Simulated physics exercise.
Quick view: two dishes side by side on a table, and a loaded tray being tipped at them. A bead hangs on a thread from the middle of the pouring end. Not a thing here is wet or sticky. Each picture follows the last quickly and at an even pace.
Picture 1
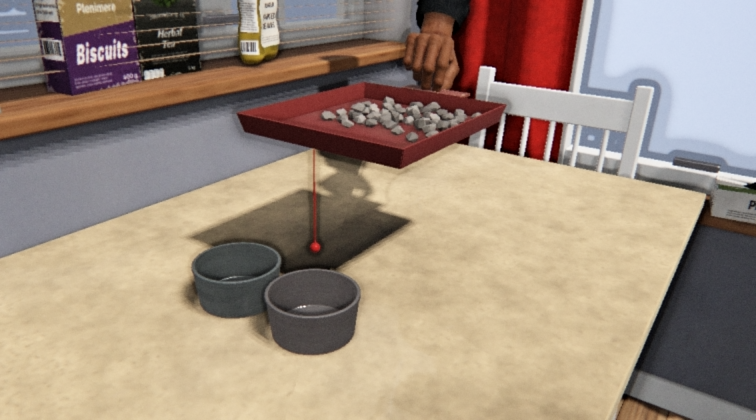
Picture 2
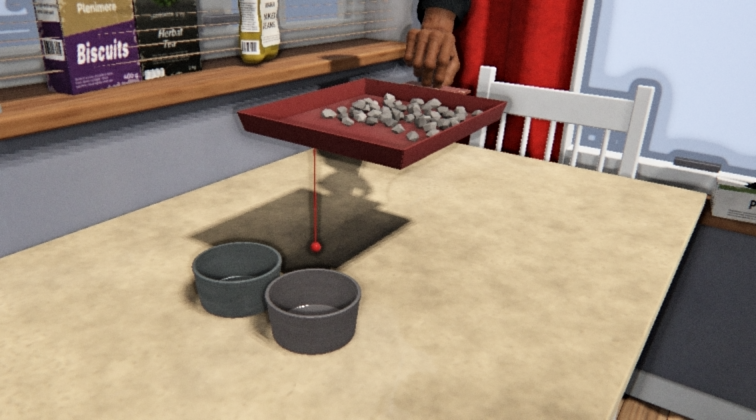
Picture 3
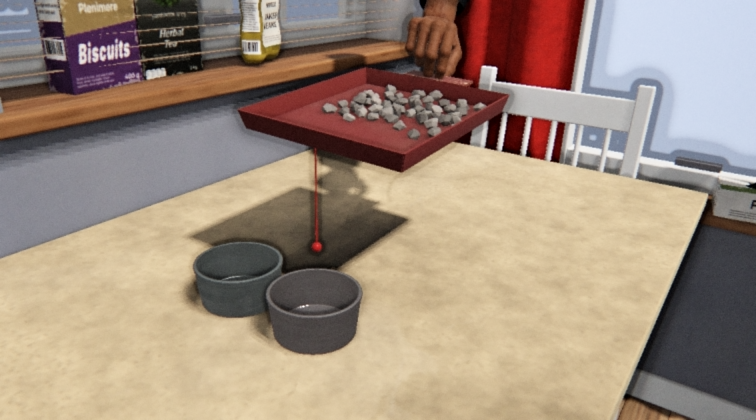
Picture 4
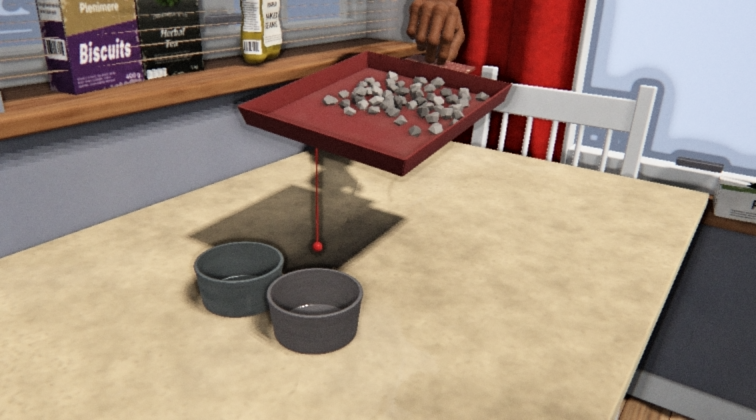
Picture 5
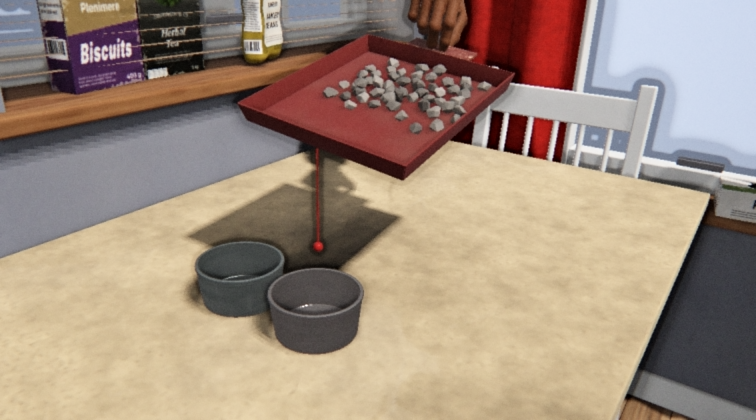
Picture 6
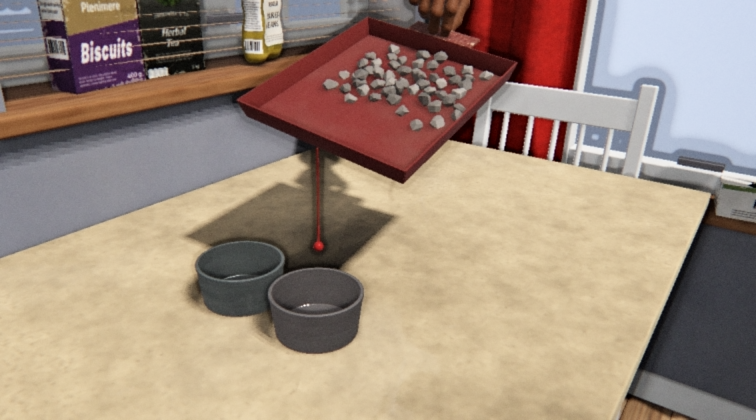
A hand held a red tray of grey gravel above two small dark dishes on a table, then steadily raised its far side, tilting the tray toward the front while the gravel stayed on it.
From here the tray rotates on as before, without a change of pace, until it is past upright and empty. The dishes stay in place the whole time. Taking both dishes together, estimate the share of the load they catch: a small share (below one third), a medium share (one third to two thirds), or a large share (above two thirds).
They catch a small share of it.
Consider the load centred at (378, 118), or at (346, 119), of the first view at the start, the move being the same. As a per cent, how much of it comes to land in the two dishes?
About 20 and 30 per cent.
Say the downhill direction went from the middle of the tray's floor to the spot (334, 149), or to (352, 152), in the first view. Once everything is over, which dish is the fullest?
First spot: The rightmost dish, second spot: The rightmost dish.
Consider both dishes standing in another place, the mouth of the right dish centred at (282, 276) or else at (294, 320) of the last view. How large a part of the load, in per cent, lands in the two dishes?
It works out to 0 percent and then 0 percent.
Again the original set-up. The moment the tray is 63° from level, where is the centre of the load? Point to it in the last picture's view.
I'd mark the middle close to (394, 153).
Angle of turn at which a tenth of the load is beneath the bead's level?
That would be about 75 degrees from level.
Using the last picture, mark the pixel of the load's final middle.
The centre ends up roughly at (399, 339).
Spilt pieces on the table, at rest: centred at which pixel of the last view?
It's centred at about (404, 338).
Just after the last frame, tray tipped steeply; almost all on the tray; just a few in the air.
A moment on, tray tipped past a quarter turn; roughly a quarter on the tray; about a tenth in the right dish; roughly half outside both; about a tenth in the air.
Further on, tray tipped past a quarter turn; about a tenth in the right dish; almost all outside both.
When it is over, tray tipped past a quarter turn; about a tenth in the right dish; not one in the left dish; almost all outside both.
